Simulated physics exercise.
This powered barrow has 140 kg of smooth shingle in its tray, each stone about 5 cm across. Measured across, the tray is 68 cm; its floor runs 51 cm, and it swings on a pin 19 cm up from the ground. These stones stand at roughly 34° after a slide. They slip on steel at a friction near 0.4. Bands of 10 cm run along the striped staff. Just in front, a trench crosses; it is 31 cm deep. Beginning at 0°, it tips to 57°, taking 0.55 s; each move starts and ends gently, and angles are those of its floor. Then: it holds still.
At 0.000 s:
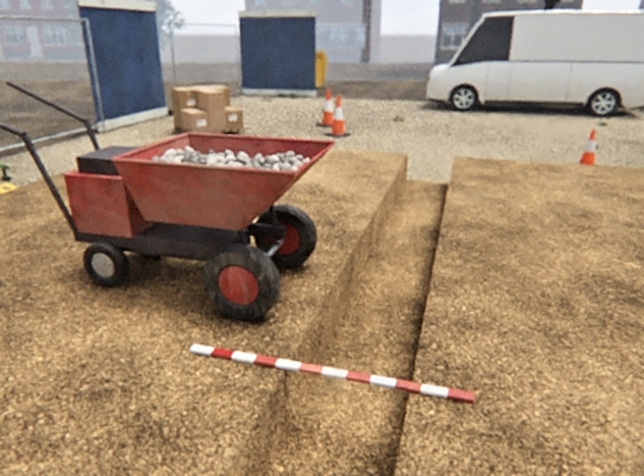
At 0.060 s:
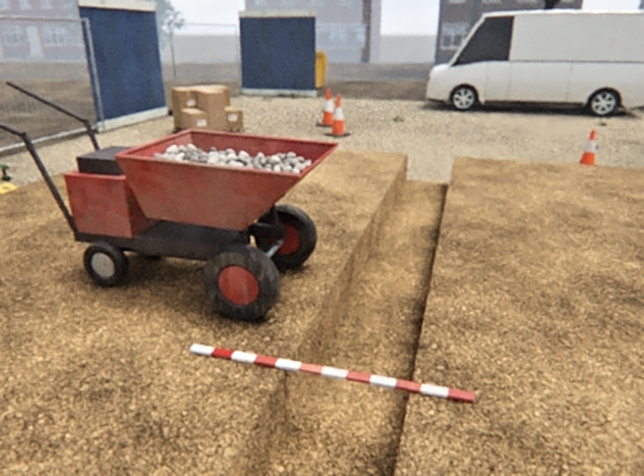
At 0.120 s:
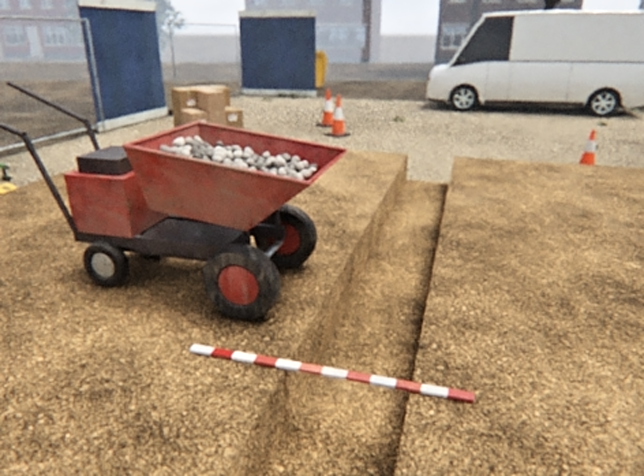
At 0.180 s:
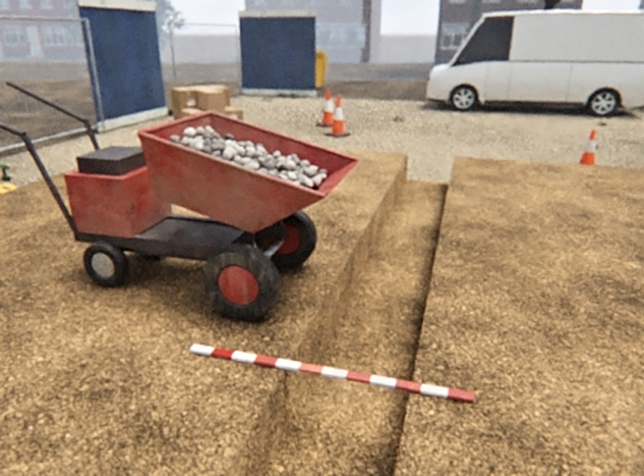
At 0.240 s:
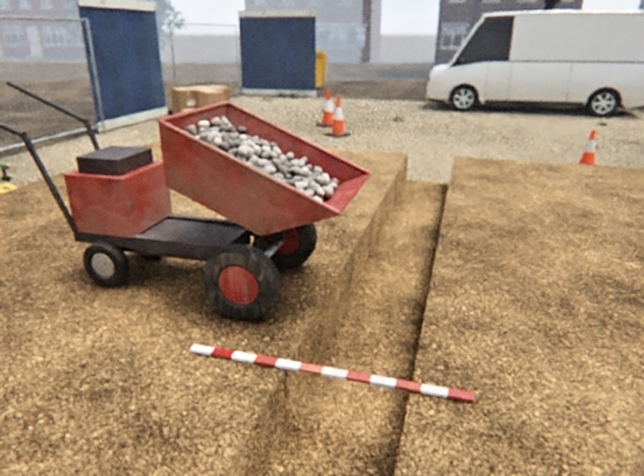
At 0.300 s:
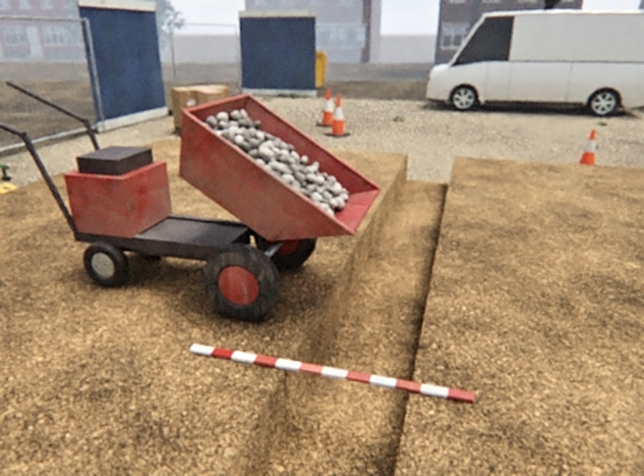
Red powered barrow standing beside a narrow trench, its tray of grey stones tilting forward gently, then more steeply, towards the right.
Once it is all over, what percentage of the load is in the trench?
Roughly 53 percent of the load is in the trench.
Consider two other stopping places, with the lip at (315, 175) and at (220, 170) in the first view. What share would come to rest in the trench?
From the first spot near 35, from the second near 100 per cent.
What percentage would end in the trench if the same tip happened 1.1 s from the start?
With that change, it comes to around 70 per cent.
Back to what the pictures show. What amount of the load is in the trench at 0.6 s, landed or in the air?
10 per cent, give or take.
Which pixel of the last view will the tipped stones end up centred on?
At about pixel (419, 329) in the last view.
After 0.4 s the floor is at 48°; 100 % in the tray; the foremost stones are at (352, 235).
After 0.6 s the floor is at 57°; 91 % in the tray, 9 % in the trench; the foremost stones are at (424, 295).
After 1.0 s the floor is at 57°; 38 % in the tray, 17 % in the trench, 44 % past the trench; the foremost stones are at (575, 341).
After 3.0 s the floor is at 57°; 0 % in the tray, 53 % in the trench, 47 % past the trench; the foremost stones are past the picture's edge.
